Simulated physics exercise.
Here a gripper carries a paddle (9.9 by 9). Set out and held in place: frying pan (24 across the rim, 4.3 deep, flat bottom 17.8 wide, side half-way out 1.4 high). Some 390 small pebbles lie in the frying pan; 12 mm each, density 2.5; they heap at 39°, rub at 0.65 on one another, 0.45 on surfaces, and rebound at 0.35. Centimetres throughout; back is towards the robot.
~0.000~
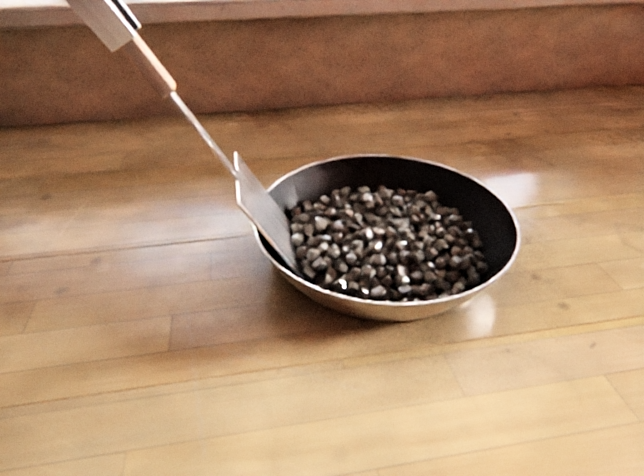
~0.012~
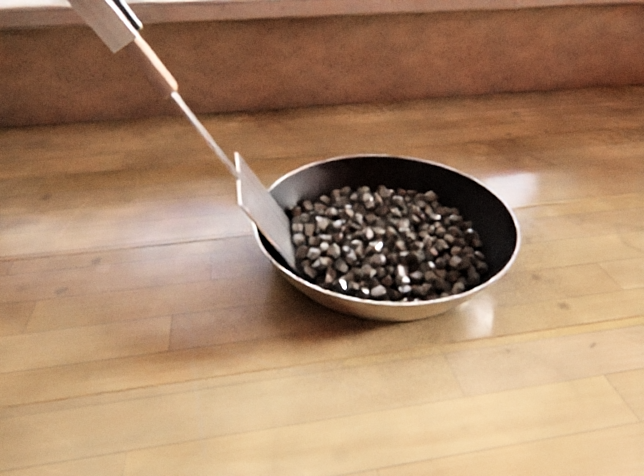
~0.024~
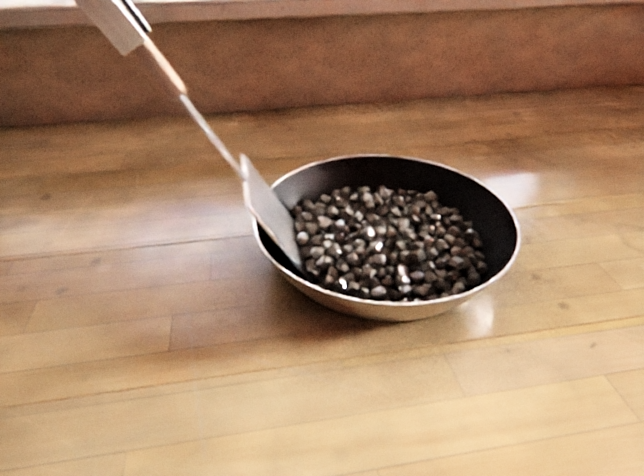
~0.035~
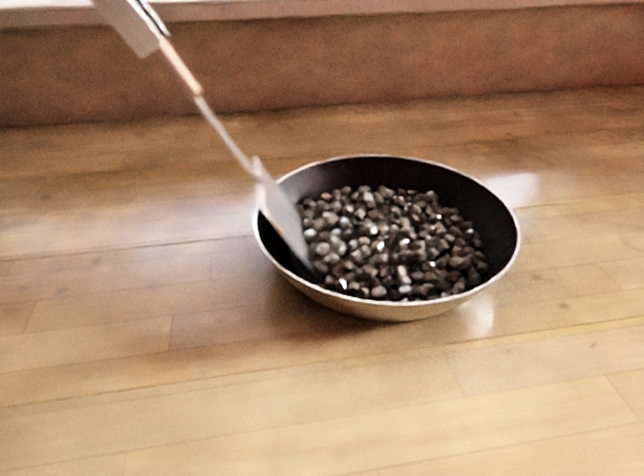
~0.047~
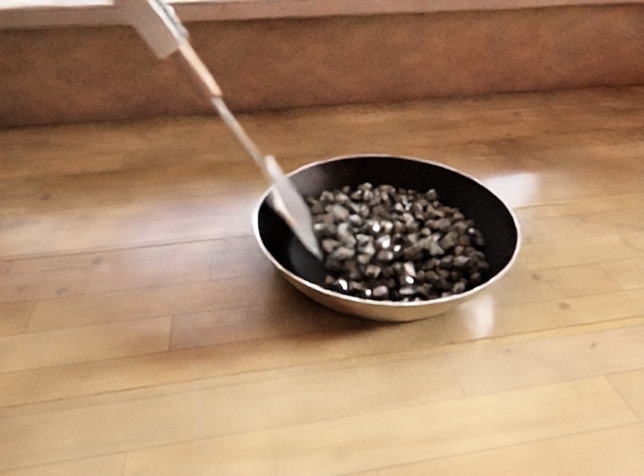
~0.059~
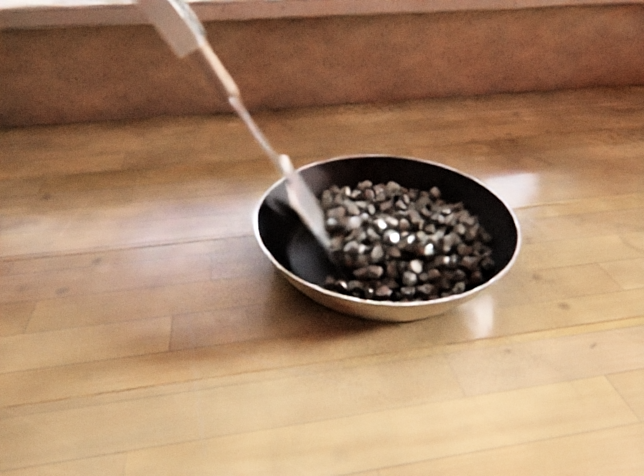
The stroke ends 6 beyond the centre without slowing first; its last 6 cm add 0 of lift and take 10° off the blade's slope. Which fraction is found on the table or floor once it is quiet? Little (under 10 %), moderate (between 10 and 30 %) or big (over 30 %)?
Answer: Moderate; between 10 and 30 % of the small pebbles finish on the table or floor.
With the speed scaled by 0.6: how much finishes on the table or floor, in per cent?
Some 10 per cent.
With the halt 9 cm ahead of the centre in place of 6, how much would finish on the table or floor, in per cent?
It would be near 55 per cent.
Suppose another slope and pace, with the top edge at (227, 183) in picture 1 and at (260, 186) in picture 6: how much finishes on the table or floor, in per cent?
Some 5 per cent.
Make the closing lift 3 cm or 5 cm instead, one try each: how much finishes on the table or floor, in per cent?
About 25 and 30 per cent.
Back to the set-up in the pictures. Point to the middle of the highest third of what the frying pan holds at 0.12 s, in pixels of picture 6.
At about (447, 214).
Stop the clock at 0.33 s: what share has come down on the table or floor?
About 15 per cent.
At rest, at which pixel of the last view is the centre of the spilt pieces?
At about (546, 239).
After 0.09 s, sloping 61°, highest piece 6 above the table; 392 in the frying pan.
After 0.12 s, sloping 57°, highest piece 8 above the table; 392 in the frying pan.
After 0.33 s, sloping 51°, highest piece 6 above the table; 338 in the frying pan, 51 on the table or floor, 3 on the blade or in flight.
After 1.38 s, sloping 51°, highest piece 6 above the table; 336 in the frying pan, 56 on the table or floor.
In the end, 336 in the frying pan, 56 on the table or floor. That is 14 % on the table or floor.
